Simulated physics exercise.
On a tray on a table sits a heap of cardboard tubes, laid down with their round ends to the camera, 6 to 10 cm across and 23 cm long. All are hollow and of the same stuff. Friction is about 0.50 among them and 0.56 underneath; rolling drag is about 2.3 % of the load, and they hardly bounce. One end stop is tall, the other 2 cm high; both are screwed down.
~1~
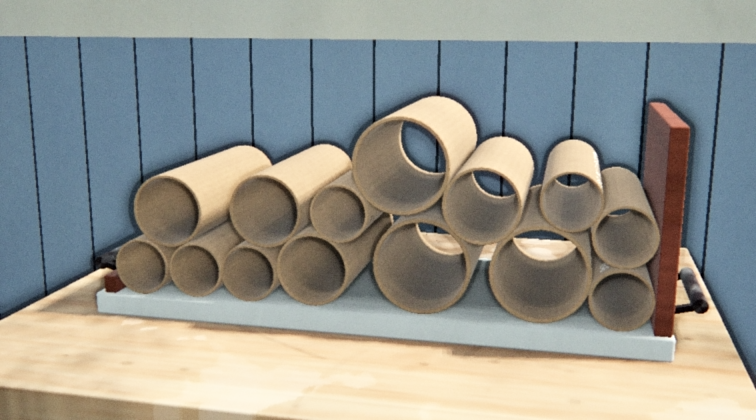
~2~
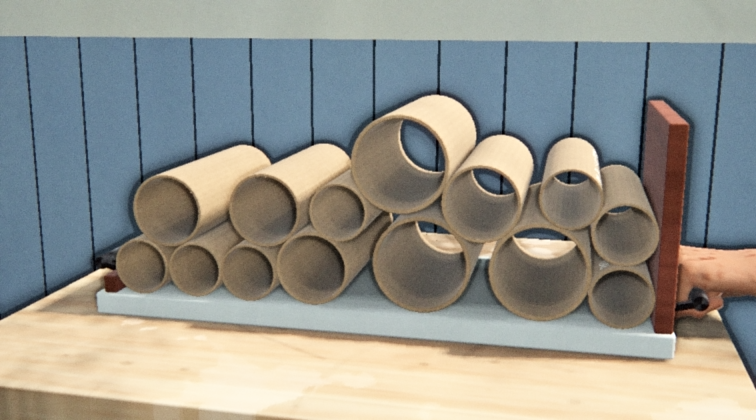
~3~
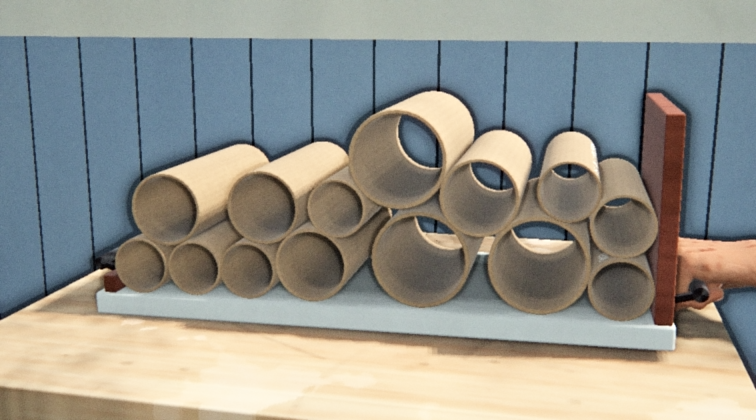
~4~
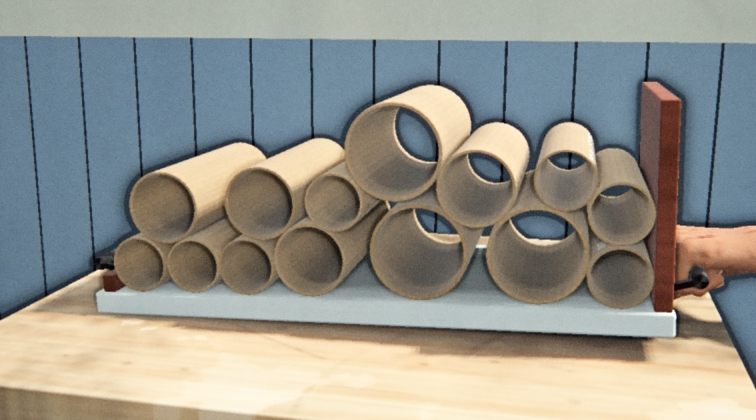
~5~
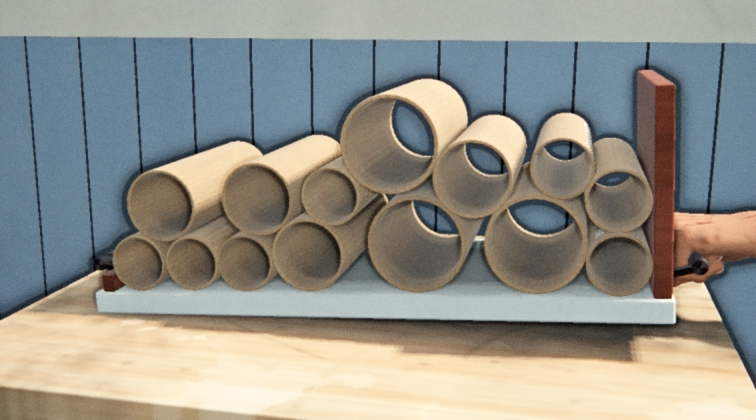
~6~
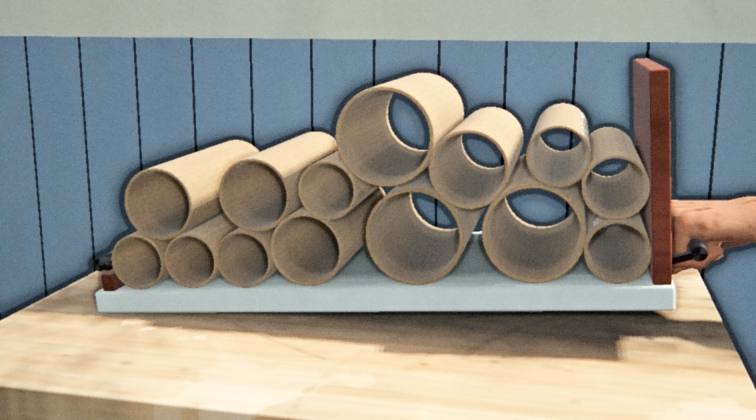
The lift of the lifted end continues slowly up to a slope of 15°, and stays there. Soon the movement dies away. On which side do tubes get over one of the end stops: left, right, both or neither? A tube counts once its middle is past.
Side: Left.
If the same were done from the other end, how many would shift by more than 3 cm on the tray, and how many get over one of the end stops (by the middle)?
Then 1 and 0.
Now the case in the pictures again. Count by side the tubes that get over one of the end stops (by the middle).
On the left 4, on the right 0.
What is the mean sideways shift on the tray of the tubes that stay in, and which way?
About 1 cm to the left.
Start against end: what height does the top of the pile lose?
About 4 cm.
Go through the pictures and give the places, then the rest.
In the first picture, 14 tubes, 7 on the base, highest (400, 166); left lip (2 cm) (109, 276); right tall panel (20 cm) (673, 214).
Tray just starting; stops (109, 276) and (673, 211); pile unchanged, in the second picture.
Right end up 1°; stops (109, 276) and (671, 202); pile unchanged, in the third picture.
Right end up 2°; stops (108, 275) and (668, 188); pile unchanged; bottom ones (139, 265) (193, 266) (246, 267) (309, 261) (418, 253) (537, 256) (620, 278), in the fourth picture.
Right end up 4°; stops (107, 275) and (665, 173); pile unchanged, in the fifth picture.
Right end up 5°; stops (106, 274) and (661, 159); pile unchanged, in the sixth picture.
Then, 0.45 s past the final picture, right end up 15°; 0 now displaced over 3 cm; not one over the end stops; the one last seen at (327, 191) 2.2 cm left and 0.8 cm up (moves measured on the tray).
Then, 1.06 s past the final picture, right end up 15°; 5 now displaced over 3 cm; 1 over the left lip; the one last seen at (327, 191) 9 cm left and 1.1 cm down.
Then, 2.47 s past the final picture, right end up 15°; 5 now displaced over 3 cm; 4 over the left lip; the one last seen at (327, 191) 38 cm left and 8 cm down.
All still, 2.8 s past the final picture, 5 moved over 3 cm; 4 over the left lip; the one last seen at (327, 191) fallen off to the left; top of the pile 16 cm high, from 21 cm.
